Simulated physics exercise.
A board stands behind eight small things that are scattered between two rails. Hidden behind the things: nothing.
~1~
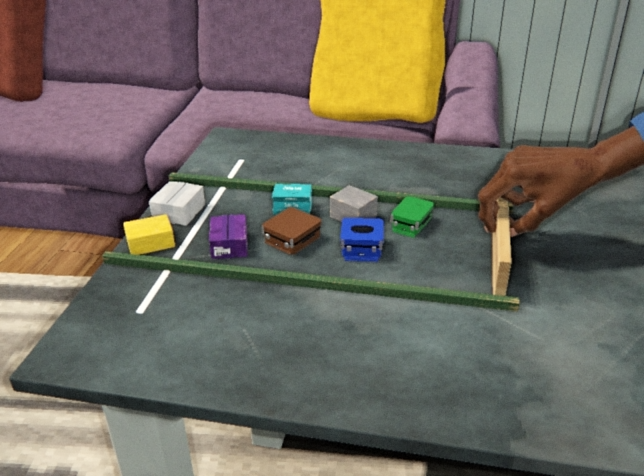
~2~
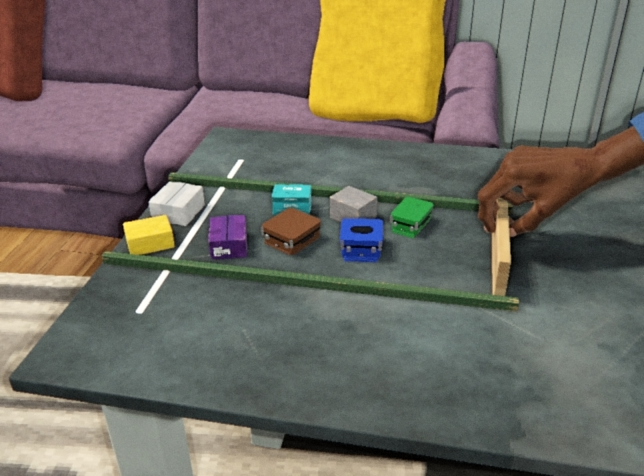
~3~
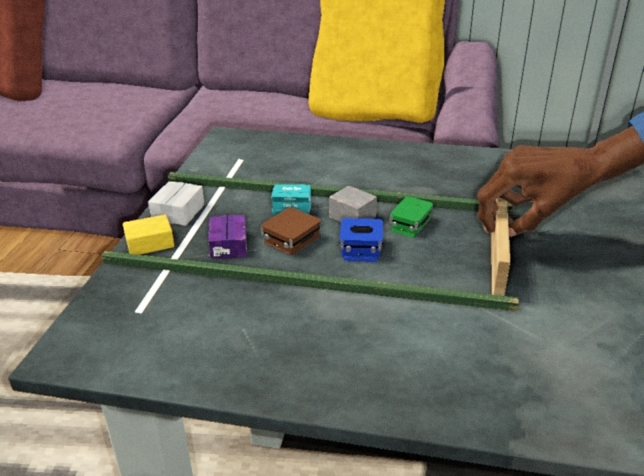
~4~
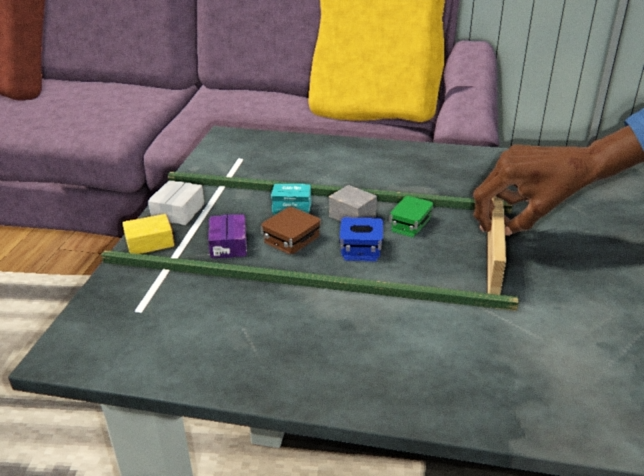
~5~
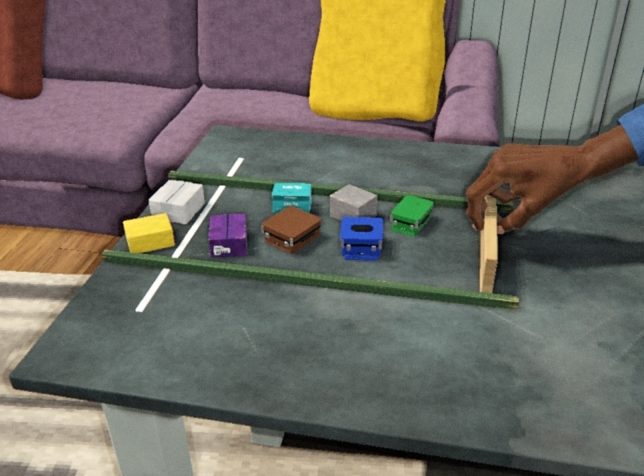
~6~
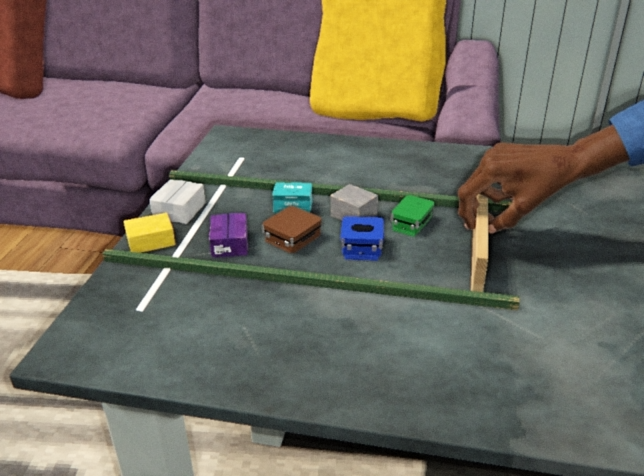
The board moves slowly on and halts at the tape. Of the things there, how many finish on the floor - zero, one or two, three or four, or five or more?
Three or four finish on the floor.
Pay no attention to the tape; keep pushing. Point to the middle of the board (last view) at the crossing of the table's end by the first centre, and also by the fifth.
I'd put the first at about (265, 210) and the next at about (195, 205).
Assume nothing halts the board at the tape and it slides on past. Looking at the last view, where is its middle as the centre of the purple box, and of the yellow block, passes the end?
The middle is at (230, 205) when it's the purple box, and at (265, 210) when it's the yellow block.
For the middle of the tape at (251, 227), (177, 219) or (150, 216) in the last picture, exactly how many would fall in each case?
Taken one after another, the numbers are 1, 6 and 8.
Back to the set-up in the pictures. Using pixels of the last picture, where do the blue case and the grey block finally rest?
Close to (176, 218); the other close to (168, 190).
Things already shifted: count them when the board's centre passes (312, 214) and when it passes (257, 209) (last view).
Well, it's 6 at the first one and 8 at the second.
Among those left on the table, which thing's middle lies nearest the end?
Closest in the end is the brown case.
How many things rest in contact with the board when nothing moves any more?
The count is 2.
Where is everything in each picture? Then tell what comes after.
The first frame shows yellow block (149, 235); white box (178, 203); purple box (229, 236); board (501, 235); tape (199, 223).
The second frame shows white box (177, 203); turquoise box (292, 200).
The third frame shows purple box (228, 237); blue case (361, 240).
The fourth frame shows yellow block (149, 234); board (496, 233).
The fifth frame shows white box (177, 202); green case (412, 216).
The sixth frame shows yellow block (150, 233); white box (178, 201); purple box (229, 235); board (480, 231); tape (199, 221).
Soon after, none off yet; yellow block at rest near (150, 233); white box at rest near (178, 201); purple box at rest near (229, 235).
After that, none off yet; yellow block moving near (139, 233); white box moving near (172, 201); purple box displaced about its own width near (178, 233).
In the end, the number that fall off is three or four; gone, turquoise box, purple box, white box and yellow block.
